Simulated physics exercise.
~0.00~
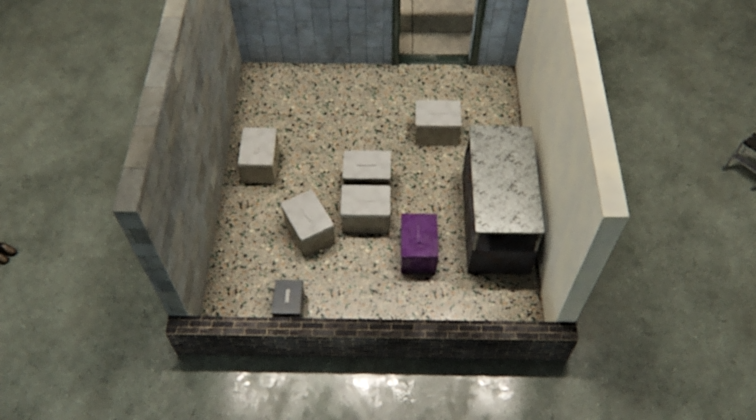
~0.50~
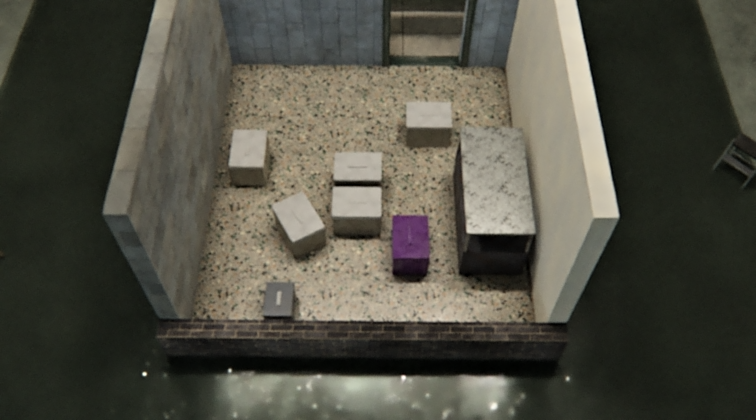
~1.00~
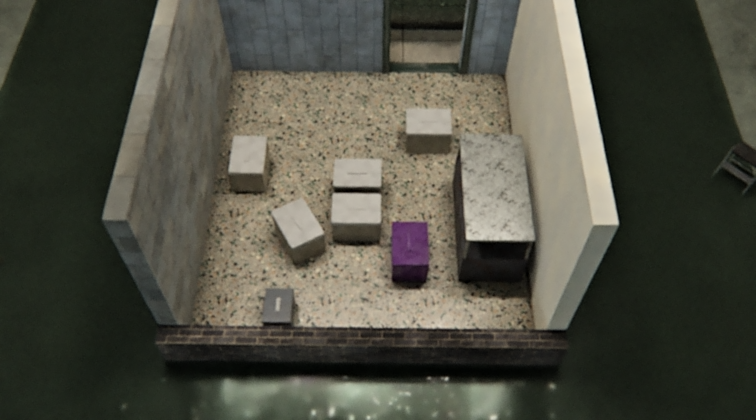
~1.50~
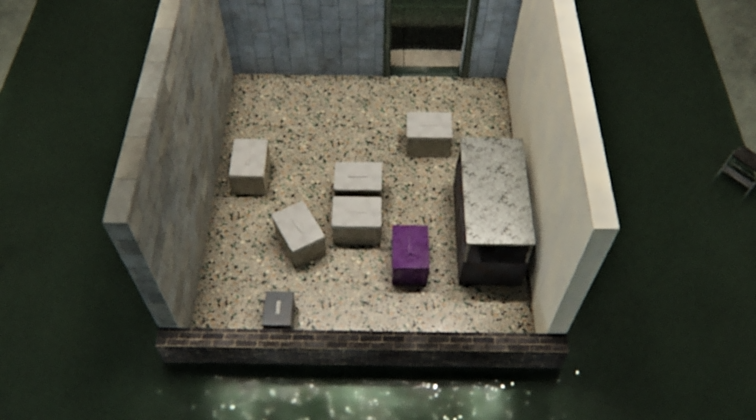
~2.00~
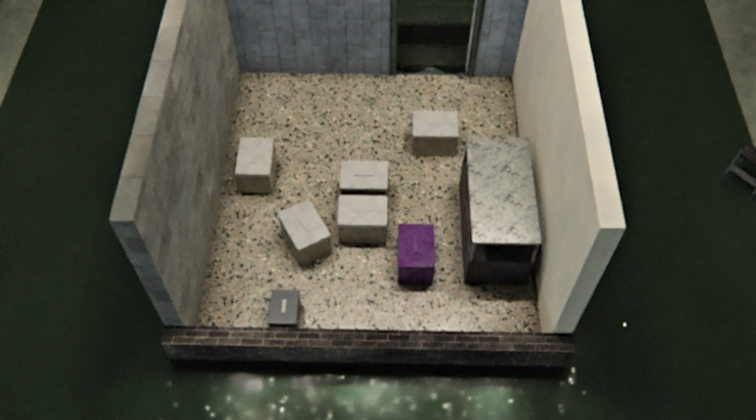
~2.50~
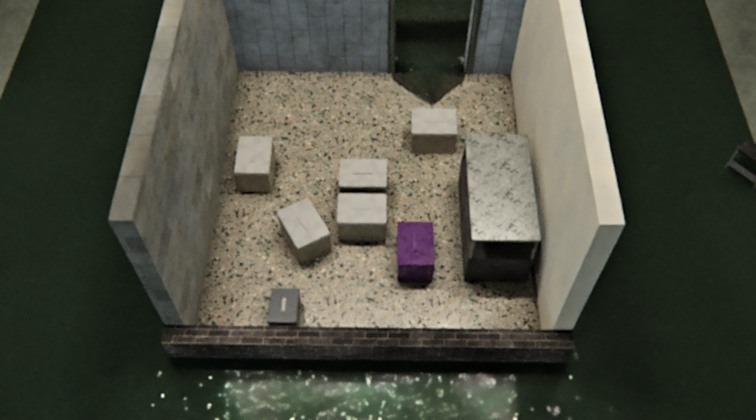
The clip opens on a small roofless shop with pale blocks, a purple chest and a marble-topped counter on a speckled floor. The ground outside turns dark and green as water surrounds the walls, glinting along the front. Water then enters through the back doorway, while everything inside stays put.
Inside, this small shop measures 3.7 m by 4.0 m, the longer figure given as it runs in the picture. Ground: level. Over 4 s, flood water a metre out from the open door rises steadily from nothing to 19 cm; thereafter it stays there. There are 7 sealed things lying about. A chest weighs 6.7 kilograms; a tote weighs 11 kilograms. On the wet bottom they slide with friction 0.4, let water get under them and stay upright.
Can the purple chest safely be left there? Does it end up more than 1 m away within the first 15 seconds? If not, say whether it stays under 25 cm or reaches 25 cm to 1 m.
The move is medium.
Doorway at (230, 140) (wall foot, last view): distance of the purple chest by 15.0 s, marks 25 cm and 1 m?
In that case the purple chest goes a long way.
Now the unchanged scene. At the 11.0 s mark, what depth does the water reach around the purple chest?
About 9 cm.
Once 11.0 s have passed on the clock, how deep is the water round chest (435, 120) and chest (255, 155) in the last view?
Around 8 cm and 5 cm.
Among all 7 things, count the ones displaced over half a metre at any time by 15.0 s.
I get 7.
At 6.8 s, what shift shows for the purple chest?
Some 80 cm from the start.
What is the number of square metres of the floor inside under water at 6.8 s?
Near 11.5 m2 in all.
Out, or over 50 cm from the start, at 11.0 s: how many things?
I count 6 of them.
After 3.5 s the purple chest is near (416, 243), 0.0 m from its start, aground; 0 afloat.
After 6.8 s the purple chest is near (417, 302), 0.7 m from its start, aground; 2 afloat.
After 11.0 s the purple chest is near (457, 296), 0.8 m from its start, afloat; 7 afloat.
After 15.0 s the purple chest is near (396, 266), 0.4 m from its start, afloat; 7 afloat.
